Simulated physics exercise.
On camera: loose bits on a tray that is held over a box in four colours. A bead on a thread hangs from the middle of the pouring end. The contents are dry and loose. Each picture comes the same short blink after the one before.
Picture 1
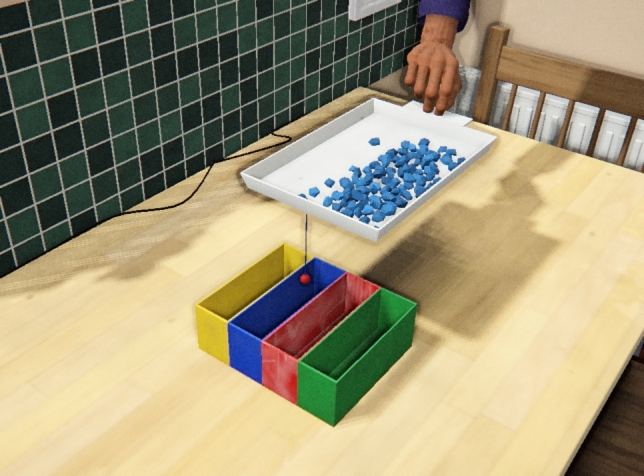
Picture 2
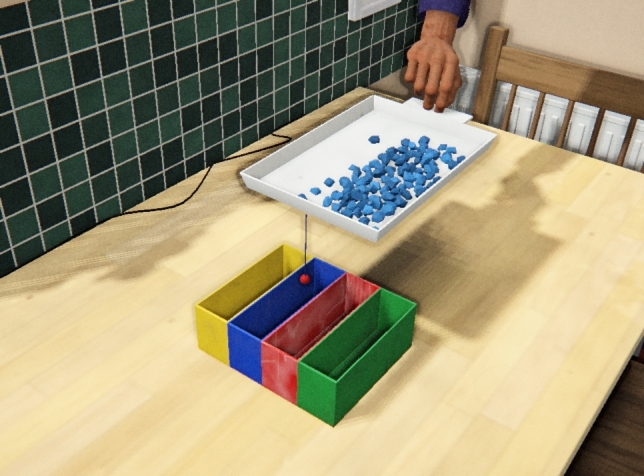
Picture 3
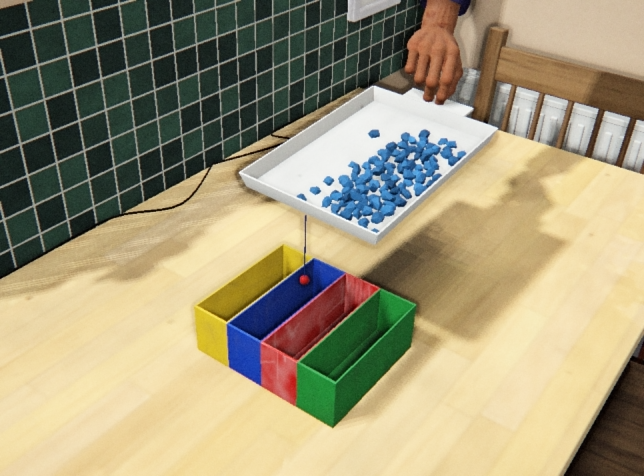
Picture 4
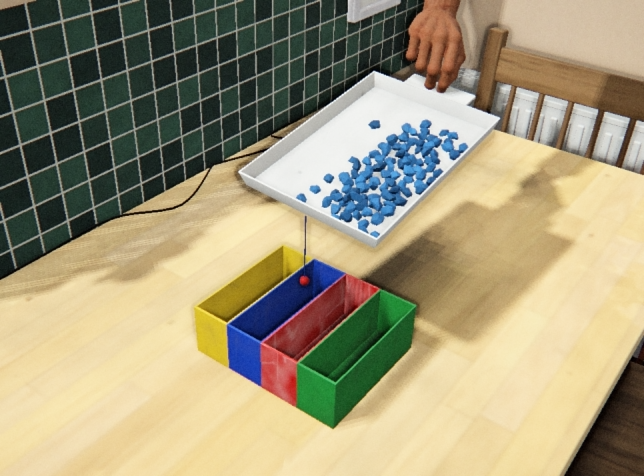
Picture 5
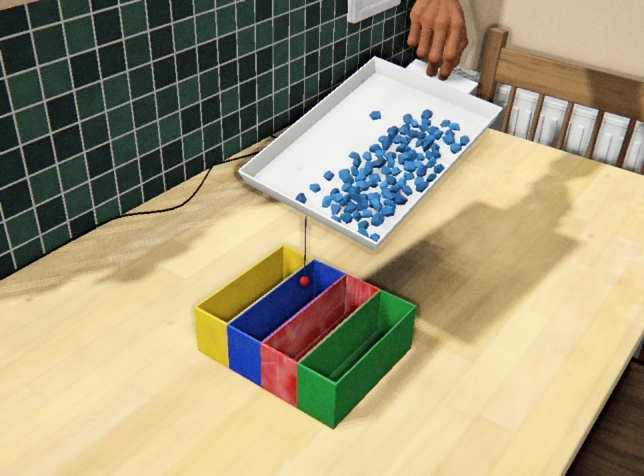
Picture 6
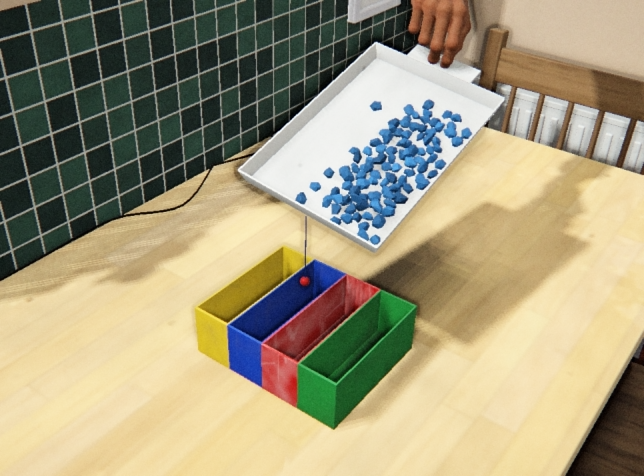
A hand gradually tilts a white tray of blue stones above a four-coloured box.
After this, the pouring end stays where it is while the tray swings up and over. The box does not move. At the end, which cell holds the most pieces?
It favours the green compartment.
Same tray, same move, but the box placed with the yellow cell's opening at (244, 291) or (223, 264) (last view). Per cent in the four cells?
Roughly 90 per cent, and 20 per cent.
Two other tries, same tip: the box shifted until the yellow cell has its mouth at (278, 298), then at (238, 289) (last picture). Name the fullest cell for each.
In turn: The red one; green.
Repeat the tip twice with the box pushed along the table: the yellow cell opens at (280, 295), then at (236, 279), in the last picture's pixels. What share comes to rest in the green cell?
The first gives 20 %, the second 60 %.
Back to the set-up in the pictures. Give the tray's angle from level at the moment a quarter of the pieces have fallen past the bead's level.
Around 90° of tilt.
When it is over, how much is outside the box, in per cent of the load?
Close to 10 per cent.
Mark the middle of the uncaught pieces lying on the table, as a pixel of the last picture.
Near (416, 434).
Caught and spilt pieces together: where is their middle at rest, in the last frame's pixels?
Around (345, 377).
Soon after the last picture, tray tipped steeply; nearly all on the tray; a stray few in the green cell.
A little later, tray tipped past a quarter turn; a small part on the tray; about half in the green cell; about a quarter in the red cell; a stray few in the blue cell; a small part falling or outside the box.
Later still, tray tipped past a quarter turn; about two thirds in the green cell; about a quarter in the red cell; a stray few in the blue cell; a small part falling or outside the box.
At rest, tray tipped past a quarter turn; about two thirds in the green cell; about a quarter in the red cell; a stray few in the blue cell; none in the yellow cell; a small part outside the box.
